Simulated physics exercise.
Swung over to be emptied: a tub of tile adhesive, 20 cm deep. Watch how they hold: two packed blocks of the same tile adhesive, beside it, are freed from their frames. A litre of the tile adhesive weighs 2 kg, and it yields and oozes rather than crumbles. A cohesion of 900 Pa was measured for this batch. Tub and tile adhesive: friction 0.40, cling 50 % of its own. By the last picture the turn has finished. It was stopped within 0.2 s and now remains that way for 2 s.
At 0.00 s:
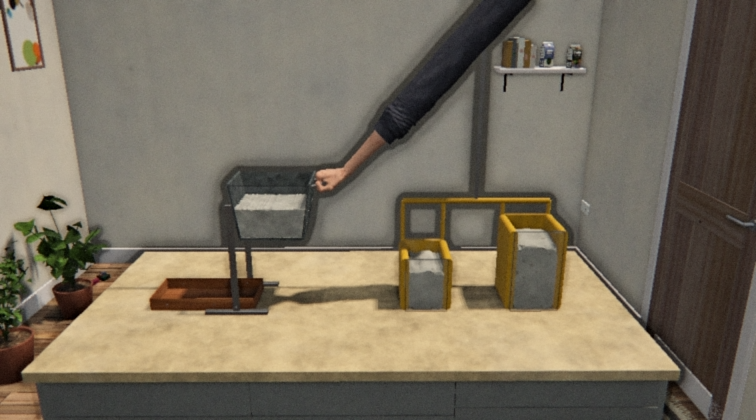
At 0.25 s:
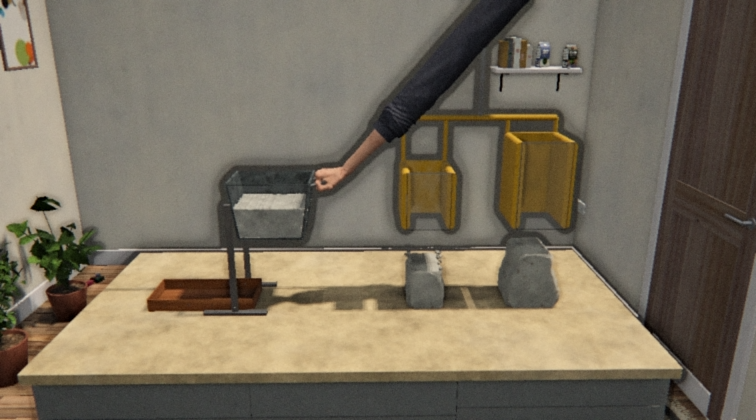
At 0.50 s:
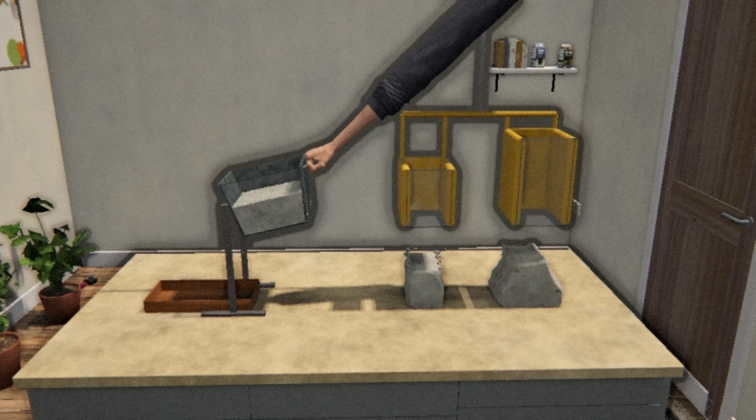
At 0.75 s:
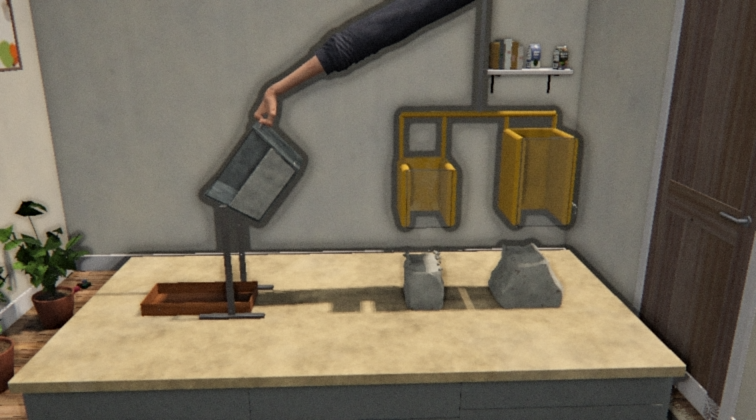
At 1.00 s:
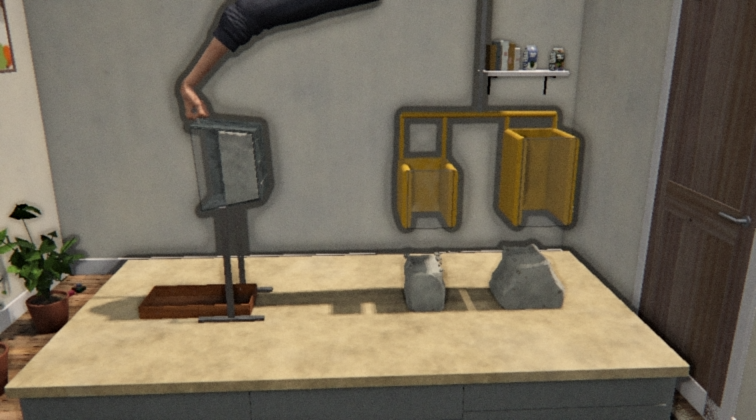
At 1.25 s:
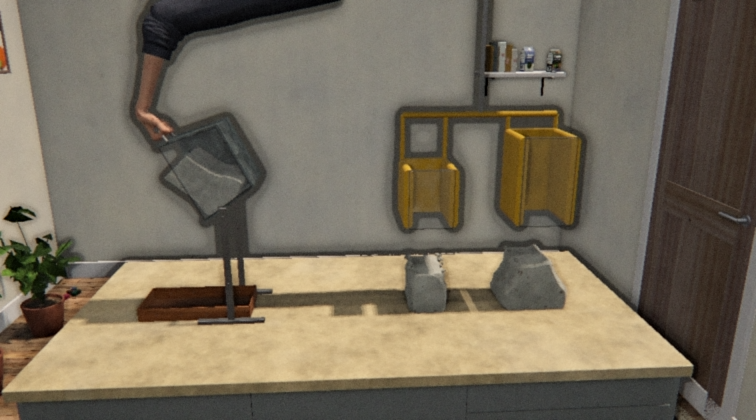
Two yellow moulds rose off two grey blocks and the bigger block slumped; then a hand turned a tub of grey paste over to the left, the paste still inside it.
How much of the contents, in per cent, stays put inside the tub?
About 0 per cent.
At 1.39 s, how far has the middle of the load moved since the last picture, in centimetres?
Something like 17 cm, I'd say.
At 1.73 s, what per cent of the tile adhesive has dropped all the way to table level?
I'd say about 100 per cent of it.
By 1.39 s, the tub is at 117 degrees and holds 21 %.
By 1.56 s, the tub is at 117 degrees and holds 0 %.
By 1.73 s, the tub is at 117 degrees and holds 0 %.
By 1.90 s, the tub is at 117 degrees and holds 0 %.
By 3.25 s, at the end, the tub is at 117 degrees and holds 0 %.
